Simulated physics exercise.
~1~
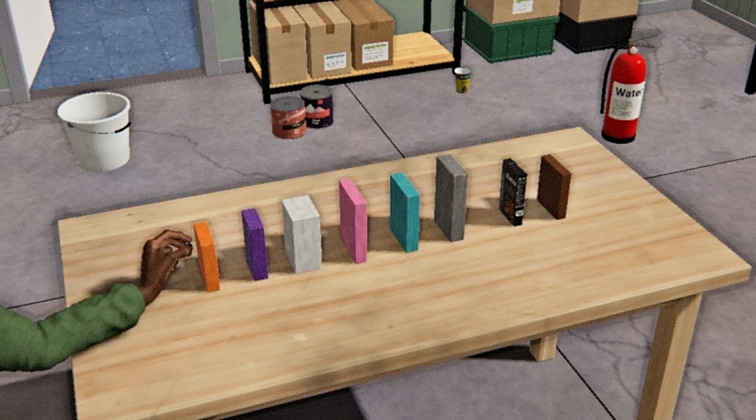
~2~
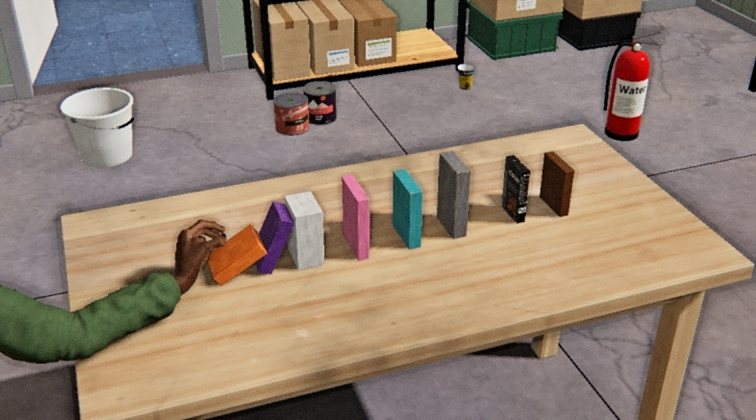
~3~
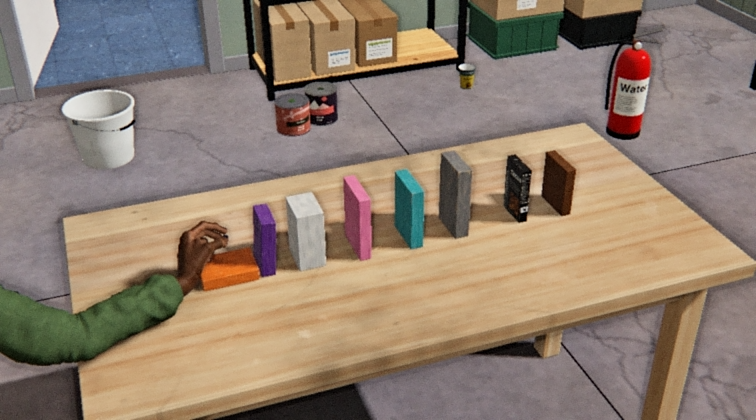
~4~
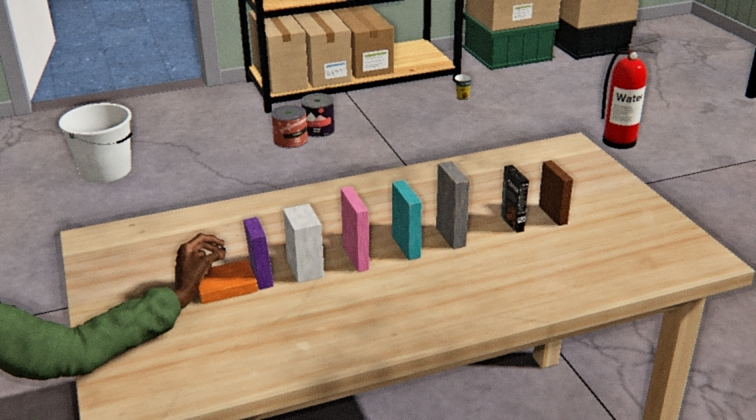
A hand tips the orange board against the purple one, which rocks but stays standing.
